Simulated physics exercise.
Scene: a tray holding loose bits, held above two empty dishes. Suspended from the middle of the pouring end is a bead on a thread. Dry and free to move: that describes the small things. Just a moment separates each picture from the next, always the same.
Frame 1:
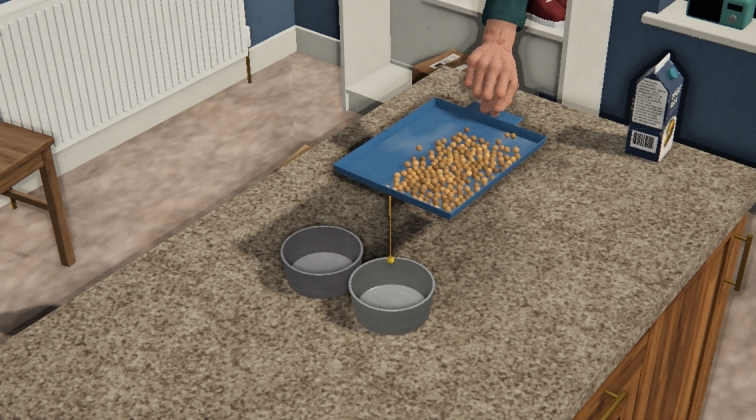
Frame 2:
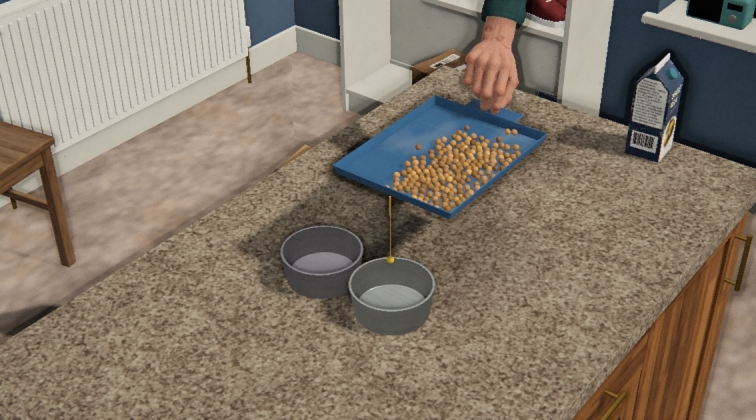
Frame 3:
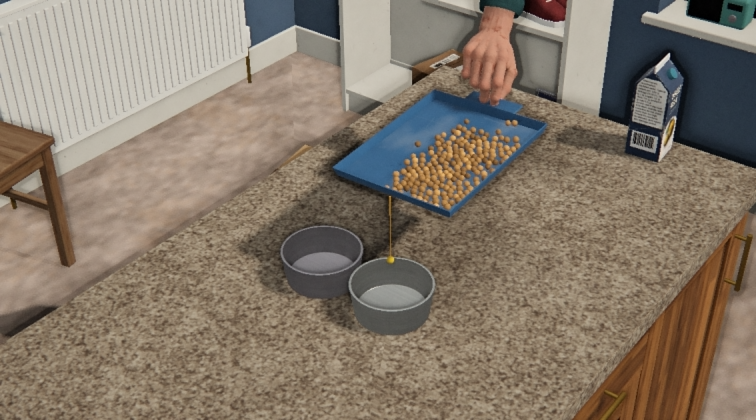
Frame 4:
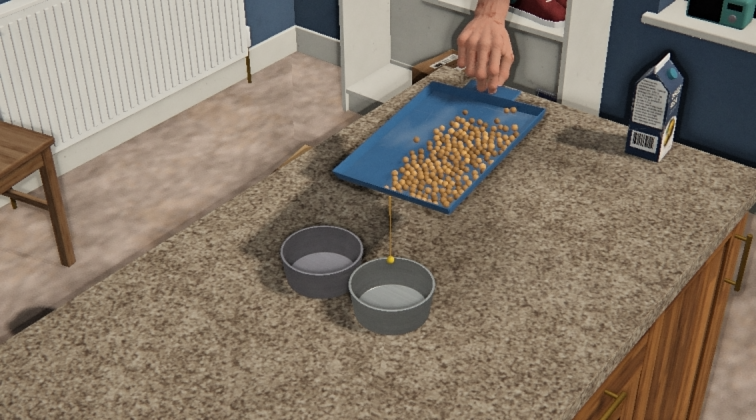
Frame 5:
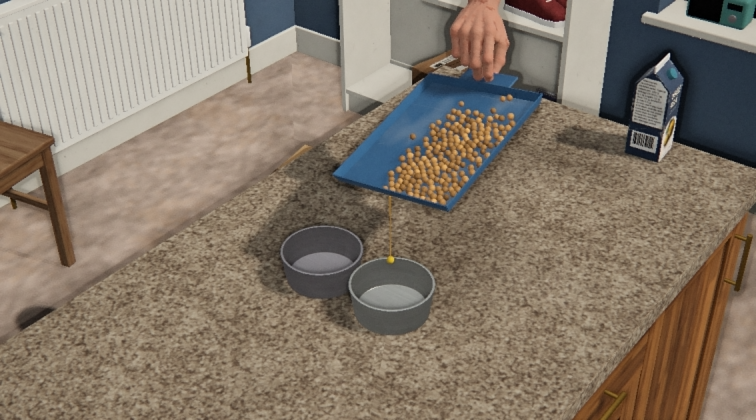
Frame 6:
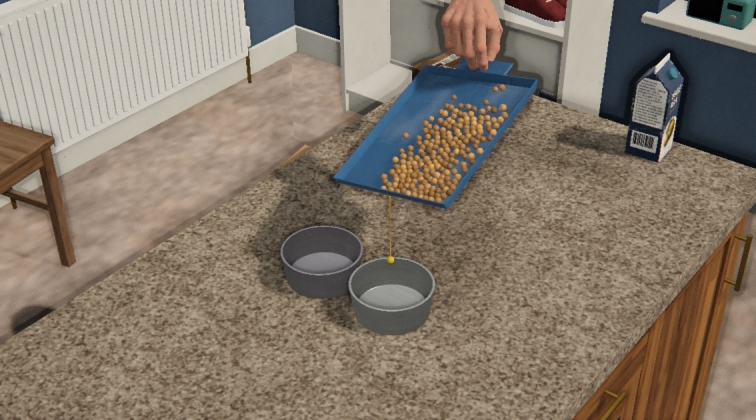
A hand held a blue tray of round wooden beads above two empty grey dishes on a speckled counter, then gradually tilted it toward its left front corner, and the beads shifted slightly leftward.
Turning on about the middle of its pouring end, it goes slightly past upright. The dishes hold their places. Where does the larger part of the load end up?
The larger part ends up in the left dish.
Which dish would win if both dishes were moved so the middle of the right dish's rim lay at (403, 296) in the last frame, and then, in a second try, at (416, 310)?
Case one: The dish at left. Case two: The dish at left.
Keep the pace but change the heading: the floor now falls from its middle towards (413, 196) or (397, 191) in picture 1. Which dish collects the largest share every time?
First: The dish at right. Second: The dish at right.
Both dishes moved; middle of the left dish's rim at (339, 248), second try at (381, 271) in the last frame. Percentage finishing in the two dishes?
About 90 and 10 per cent.
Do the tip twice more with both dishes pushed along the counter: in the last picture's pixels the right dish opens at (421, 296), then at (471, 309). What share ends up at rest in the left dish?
First position: Some 70 %; second position: Some 0 %.
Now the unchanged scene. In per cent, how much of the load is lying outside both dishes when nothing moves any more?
10 %.
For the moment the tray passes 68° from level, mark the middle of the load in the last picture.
Check around (346, 196) in the last picture.
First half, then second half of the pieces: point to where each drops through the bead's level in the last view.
The opening half passes (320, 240), the closing half (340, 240).
Just after the last frame, tray tipped steeply; roughly half on the tray; just a few in the right dish; roughly a quarter in the left dish; roughly a quarter in the air.
A moment on, tray tipped past a quarter turn; about a tenth in the right dish; the larger part in the left dish; about a tenth outside both; just a few in the air.
Further on, tray tipped past a quarter turn; about a tenth in the right dish; almost all in the left dish; about a tenth outside both.
When it is over, tray tipped past a quarter turn; about a tenth in the right dish; almost all in the left dish; about a tenth outside both.
